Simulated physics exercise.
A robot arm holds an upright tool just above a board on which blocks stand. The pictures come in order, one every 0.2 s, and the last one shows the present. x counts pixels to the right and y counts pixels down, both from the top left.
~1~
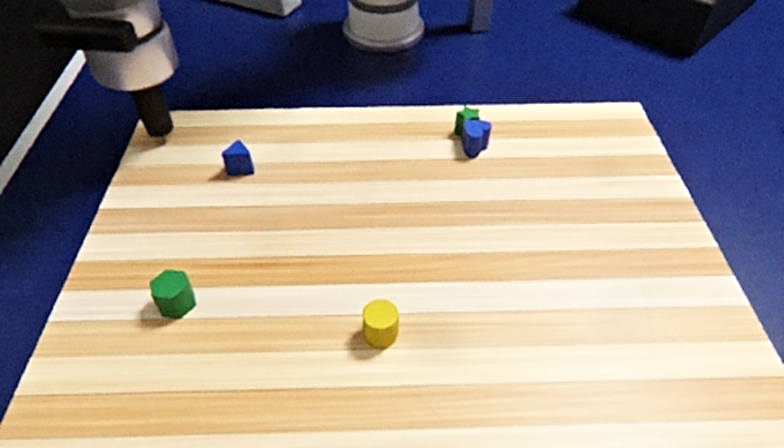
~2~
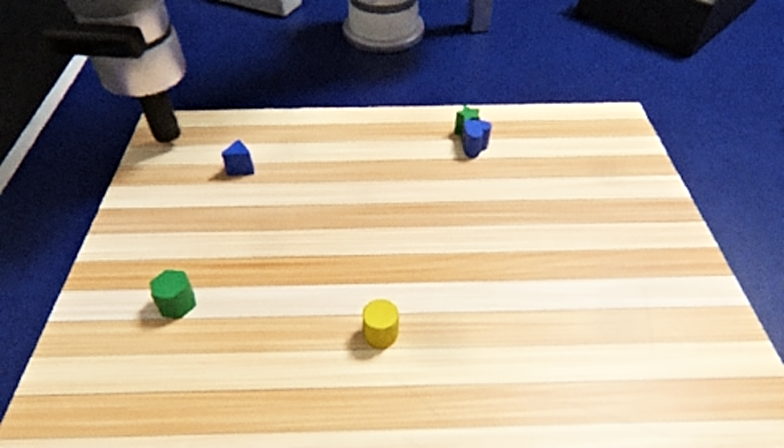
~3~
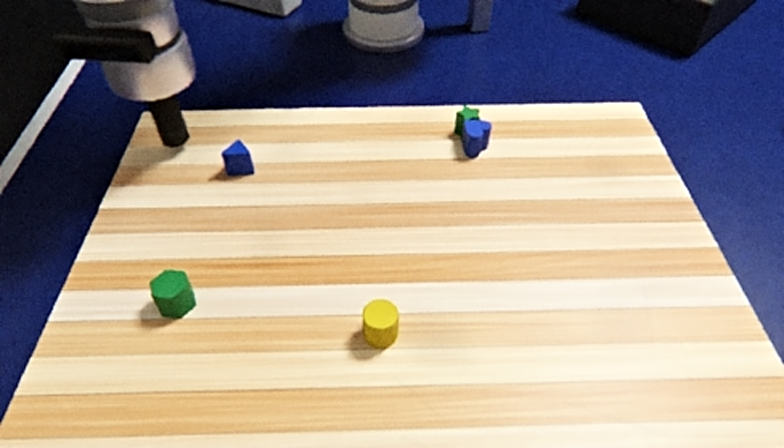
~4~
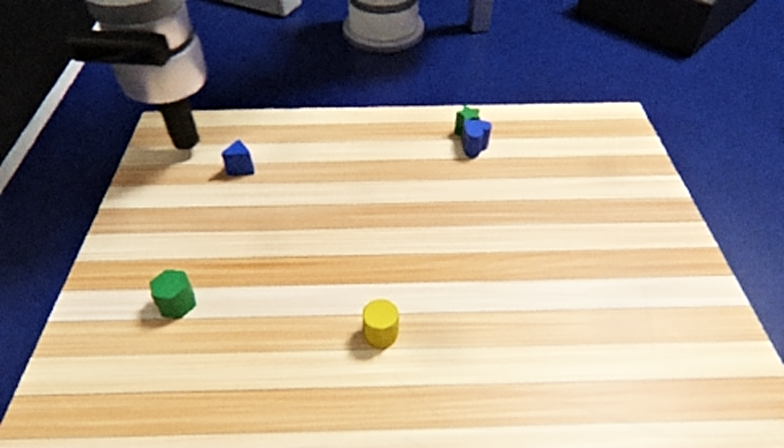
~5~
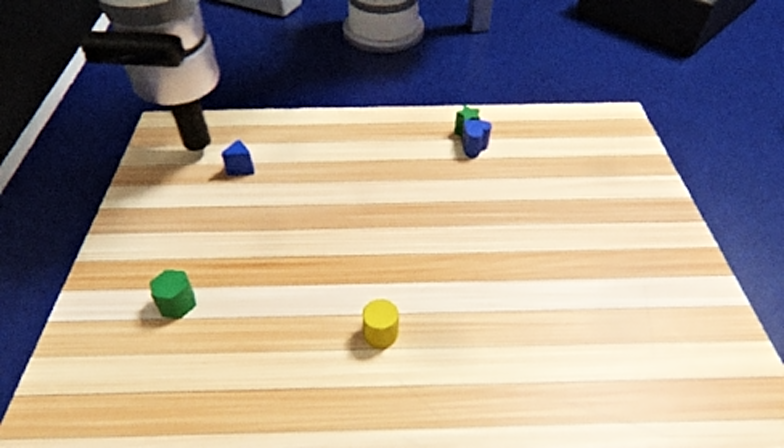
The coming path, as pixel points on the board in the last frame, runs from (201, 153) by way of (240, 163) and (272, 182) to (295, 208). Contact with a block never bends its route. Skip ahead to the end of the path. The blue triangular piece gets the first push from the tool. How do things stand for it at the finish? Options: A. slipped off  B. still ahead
B (still ahead)
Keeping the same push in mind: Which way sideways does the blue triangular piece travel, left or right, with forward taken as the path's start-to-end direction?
My prediction: Rightwards.
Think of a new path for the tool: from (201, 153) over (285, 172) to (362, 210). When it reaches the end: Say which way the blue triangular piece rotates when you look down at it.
From the top: Clockwise.
On the path given first. One third of the way, tool (237, 153); blue triangular piece (246, 154), turned 20° clockwise.
Two thirds of the way, tool (270, 172); blue triangular piece (278, 175), turned 35° clockwise.
At the end, tool (293, 198); blue triangular piece (305, 201), turned 25° clockwise.
